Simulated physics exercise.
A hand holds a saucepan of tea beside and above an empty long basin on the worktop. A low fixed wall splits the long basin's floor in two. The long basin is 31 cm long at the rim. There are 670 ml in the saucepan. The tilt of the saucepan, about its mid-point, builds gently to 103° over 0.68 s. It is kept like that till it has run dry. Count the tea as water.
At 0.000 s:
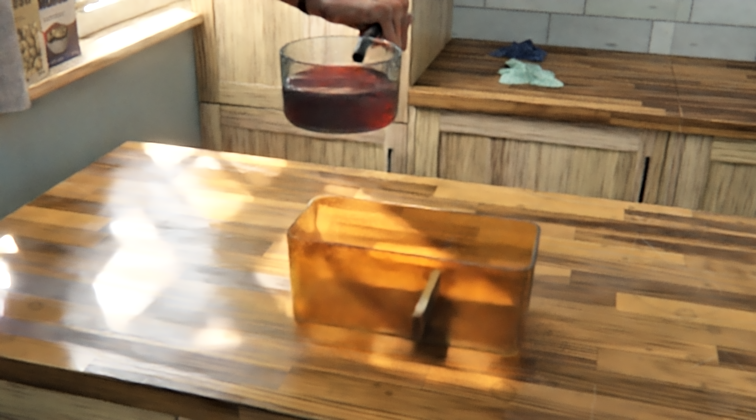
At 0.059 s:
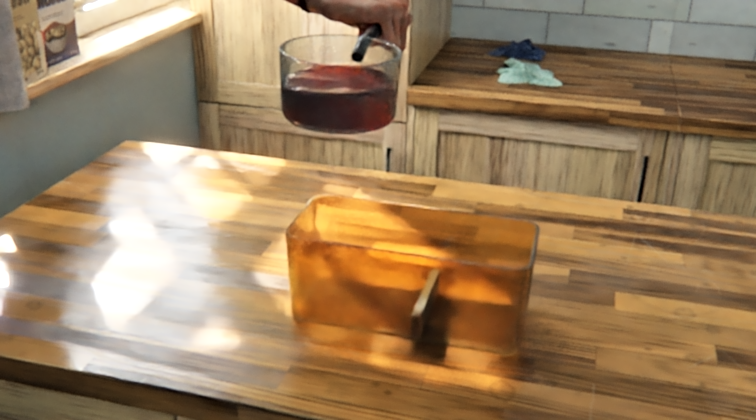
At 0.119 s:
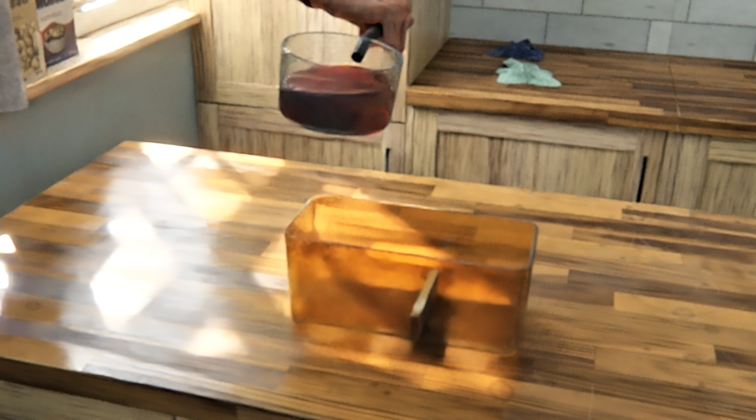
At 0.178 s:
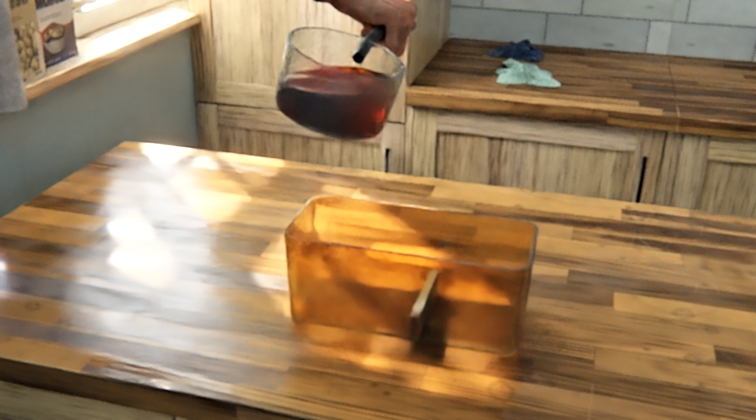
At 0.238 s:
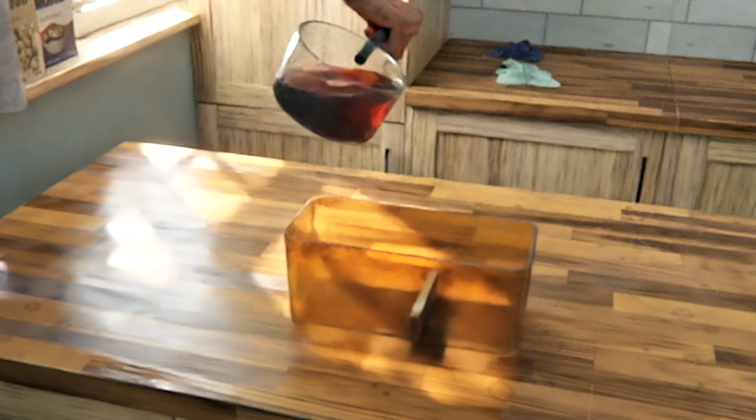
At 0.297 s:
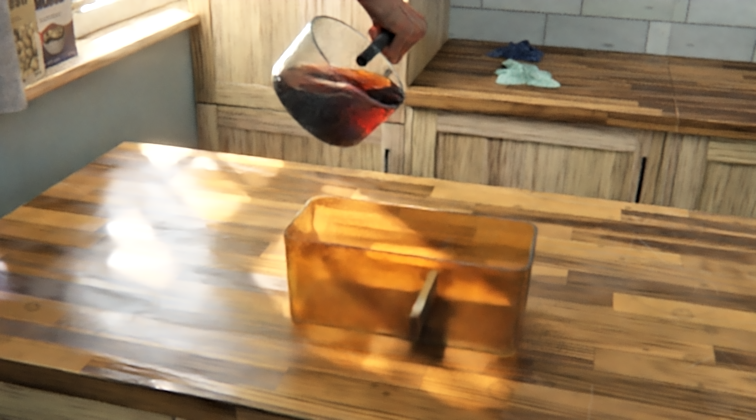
A hand steadily tilting a clear glass saucepan of dark reddish tea above an amber long basin on a sunlit wooden worktop.
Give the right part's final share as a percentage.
Roughly 60 per cent is past the wall.
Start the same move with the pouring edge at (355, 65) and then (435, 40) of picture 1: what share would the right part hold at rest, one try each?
In turn about 10 and 80 per cent.
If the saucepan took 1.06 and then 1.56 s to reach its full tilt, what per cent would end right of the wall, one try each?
In turn about 70 and 70 per cent.
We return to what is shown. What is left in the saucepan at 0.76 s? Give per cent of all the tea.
Some 10 per cent.
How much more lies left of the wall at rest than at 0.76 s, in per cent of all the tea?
About 20 per cent.
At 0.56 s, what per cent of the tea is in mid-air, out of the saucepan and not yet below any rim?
About 50 per cent.
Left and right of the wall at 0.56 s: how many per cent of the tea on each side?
Left about 1, right about 14.
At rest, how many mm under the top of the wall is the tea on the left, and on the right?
Some 22 mm on the left and 8 mm on the right.
After 0.56 s the tilt is 96° and 35 per cent is still to pour, 1 is left of the wall and 14 right of it.
After 0.76 s the tilt is 103° and 10 per cent is still to pour, 19 is left of the wall and 57 right of it.
After 0.96 s the tilt is 103° and 1 per cent is still to pour, 34 is left of the wall and 59 right of it.
After 1.18 s the tilt is 103° and 0 per cent is still to pour, 38 is left of the wall and 60 right of it.
In the end 39 per cent lies left of the wall, 60 right of it and 1 outside.
